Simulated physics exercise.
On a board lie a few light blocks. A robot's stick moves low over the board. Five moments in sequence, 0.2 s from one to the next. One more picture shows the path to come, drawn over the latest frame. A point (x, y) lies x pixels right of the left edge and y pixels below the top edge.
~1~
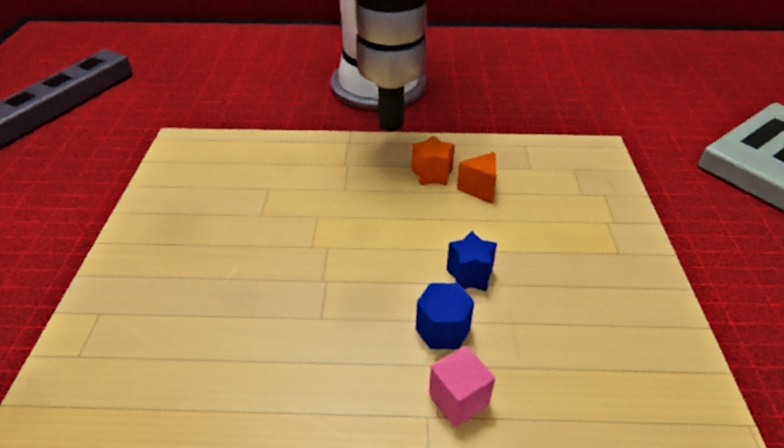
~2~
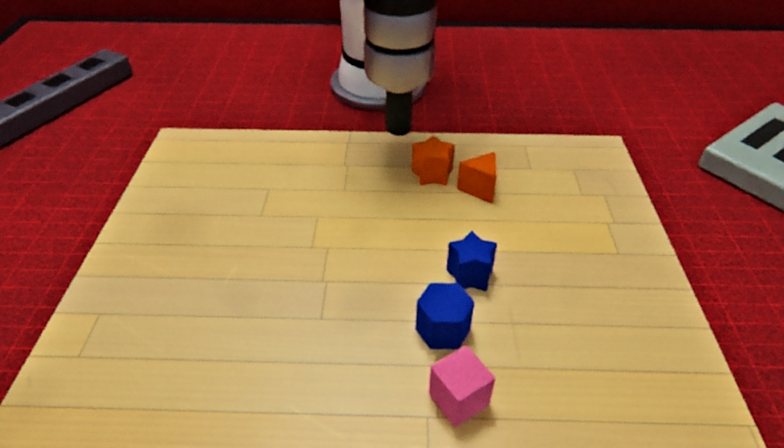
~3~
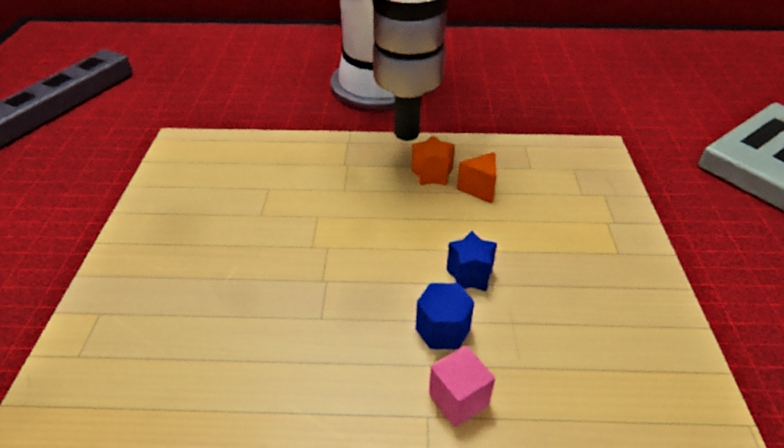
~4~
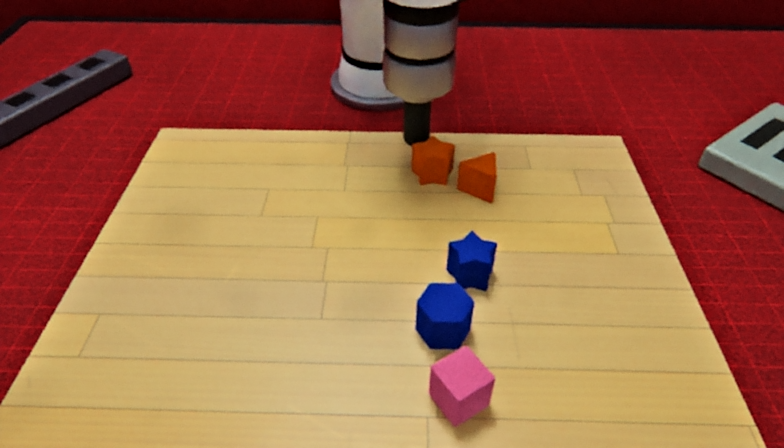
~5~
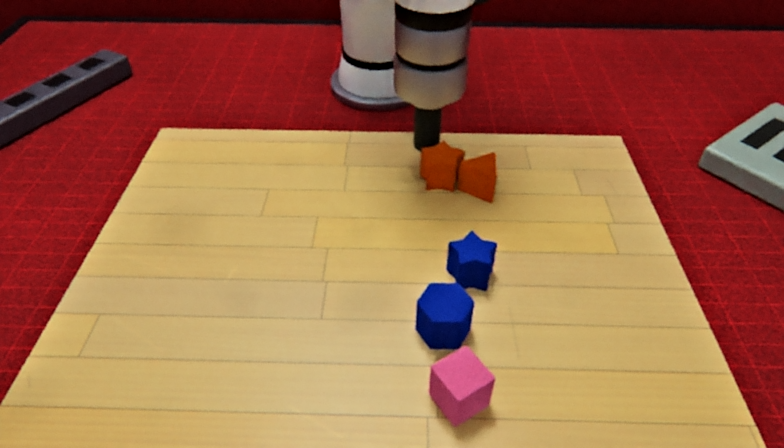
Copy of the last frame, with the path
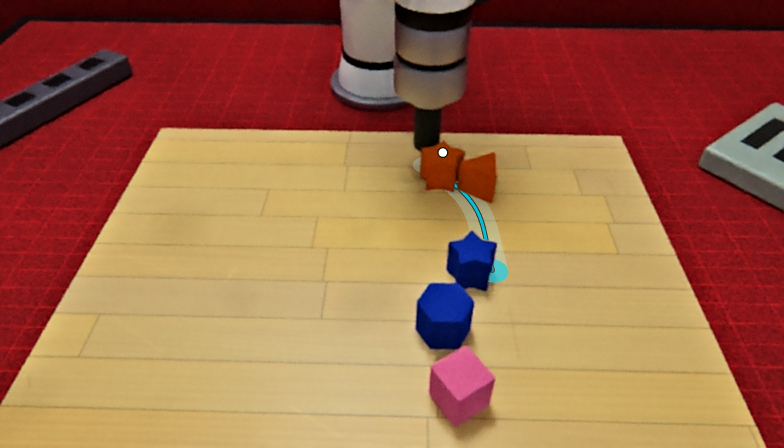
The video shows a robot's stick moving slightly right and toward the viewer over a wooden board with five small blocks, then nudging the orange star block a short way toward the orange triangle while the other blocks stay still.
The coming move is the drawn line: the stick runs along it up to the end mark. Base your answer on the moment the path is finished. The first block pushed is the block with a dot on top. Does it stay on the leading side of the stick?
Still in front.
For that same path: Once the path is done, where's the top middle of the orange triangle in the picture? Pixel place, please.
Its top middle will sit at (509, 179).
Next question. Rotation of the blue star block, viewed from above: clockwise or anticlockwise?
Turns clockwise.
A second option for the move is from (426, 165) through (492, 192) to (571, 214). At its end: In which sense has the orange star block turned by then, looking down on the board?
Looking from above, the answer is clockwise.
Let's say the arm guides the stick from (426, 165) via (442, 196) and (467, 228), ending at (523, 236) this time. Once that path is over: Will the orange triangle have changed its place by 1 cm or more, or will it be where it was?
The block you're asking about gets moved.
The drawn path runs from (426, 165) through (462, 191) and (483, 227) to (492, 271); the dot is on the orange star block.
What follows on the original path. One third of the way, stick (465, 173); orange star block (475, 183), turned 20° clockwise; orange triangle (509, 179), turned 90° anticlockwise.
Two thirds of the way, stick (486, 209); orange star block (499, 222), turned 20° clockwise; orange triangle (509, 179), turned 90° anticlockwise.
At the end, stick (496, 252); orange star block (516, 267); blue hexagon (443, 303); blue star block (471, 271), turned 65° clockwise; orange triangle (509, 179), turned 90° anticlockwise.
